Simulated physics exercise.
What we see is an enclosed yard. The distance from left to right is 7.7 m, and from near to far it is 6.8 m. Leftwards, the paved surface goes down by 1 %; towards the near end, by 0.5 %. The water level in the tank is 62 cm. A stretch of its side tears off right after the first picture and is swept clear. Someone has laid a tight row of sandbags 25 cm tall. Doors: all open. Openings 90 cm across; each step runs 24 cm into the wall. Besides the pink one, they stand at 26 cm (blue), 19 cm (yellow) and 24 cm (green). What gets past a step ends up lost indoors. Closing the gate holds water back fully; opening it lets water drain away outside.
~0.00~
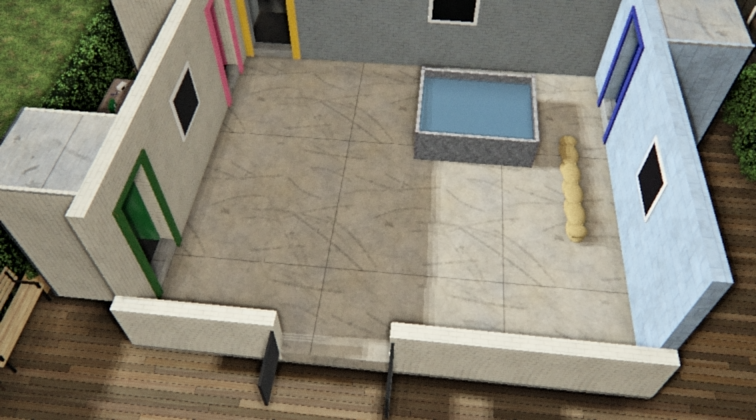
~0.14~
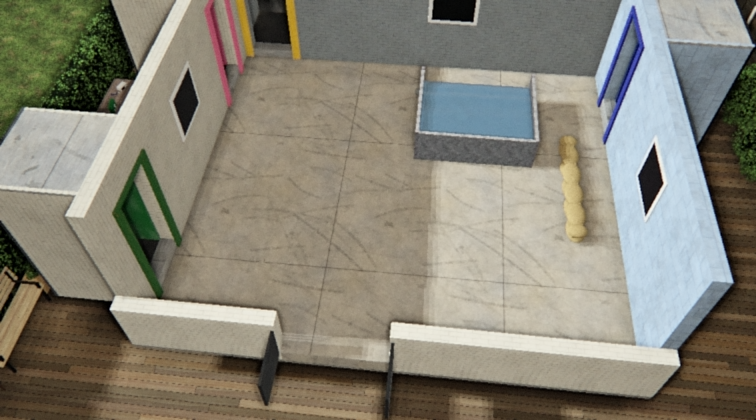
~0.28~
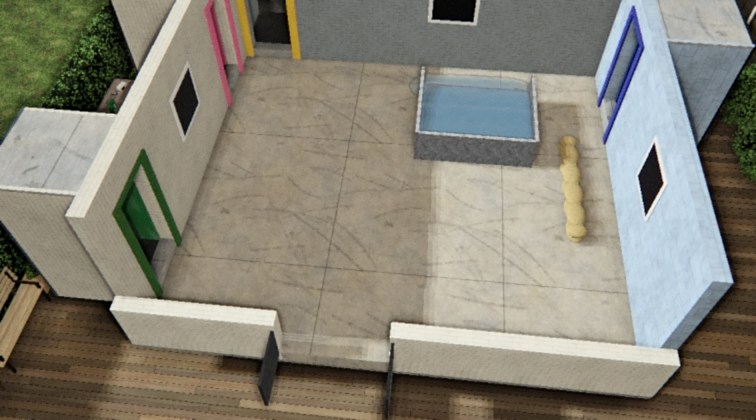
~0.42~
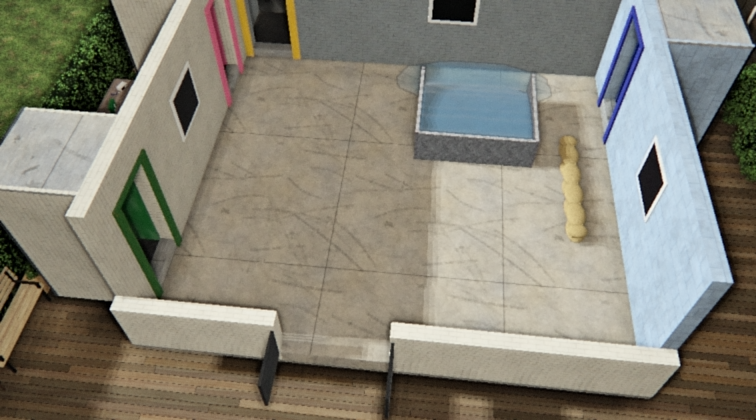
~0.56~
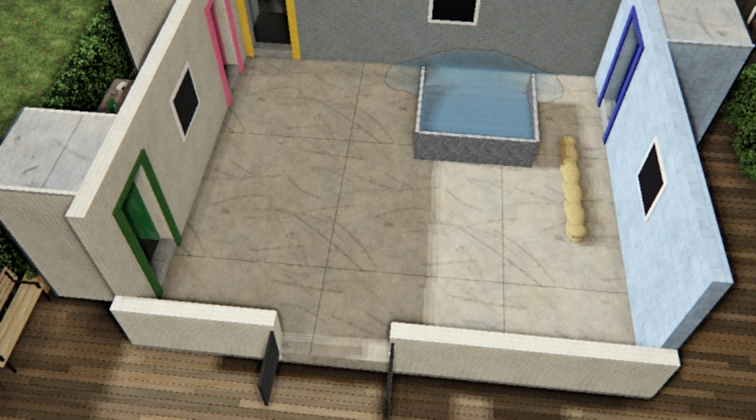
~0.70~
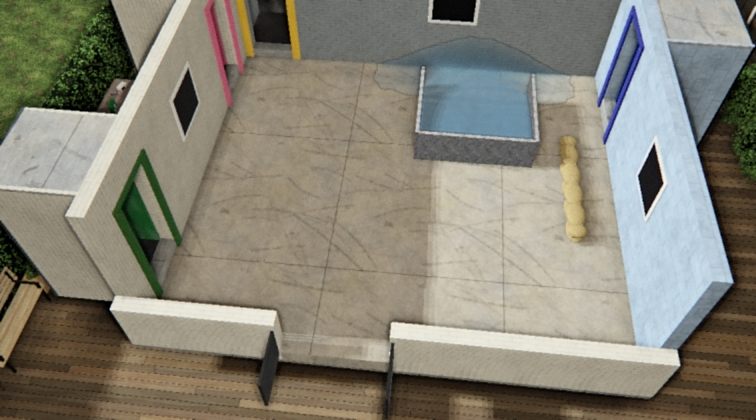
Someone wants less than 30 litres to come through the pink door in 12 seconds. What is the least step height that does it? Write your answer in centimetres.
It needs to be around 15 cm high.
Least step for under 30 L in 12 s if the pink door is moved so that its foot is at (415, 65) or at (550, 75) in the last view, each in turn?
In turn: Roughly 28 cm, roughly 17 cm.
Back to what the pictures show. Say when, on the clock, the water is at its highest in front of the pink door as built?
That happens close to 2.6 s on the clock.
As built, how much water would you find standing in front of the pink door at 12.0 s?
Roughly 6.0 cm deep.
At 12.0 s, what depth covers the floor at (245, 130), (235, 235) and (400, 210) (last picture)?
Respectively 4 cm, 8 cm and 3 cm.
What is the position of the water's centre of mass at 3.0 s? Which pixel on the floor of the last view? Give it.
(445, 109) or so.
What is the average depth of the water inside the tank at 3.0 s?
Around 20 centimetres.
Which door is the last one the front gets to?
Green.
After 1.4 s water covers 10 % of the floor, deepest (46 cm) near (464, 78); it has not reached the pink door.
After 3.0 s water covers 30 % of the floor, deepest (26 cm) near (243, 69); 24 cm at the pink door, 0 litres in over its 26 cm step.
After 12.0 s water covers 85 % of the floor, deepest (12 cm) near (150, 325); 6 cm at the pink door, 0 litres in over its 26 cm step.
At the pink door as built, the water arrived by 2.2 s and peaked near 24 cm at 2.6 s.
Run again over the same 12 s with other heights there, 53 litres in over 13 cm, 17 litres over 17.5 cm. The limit of 30 litres is kept from about 15 cm up.
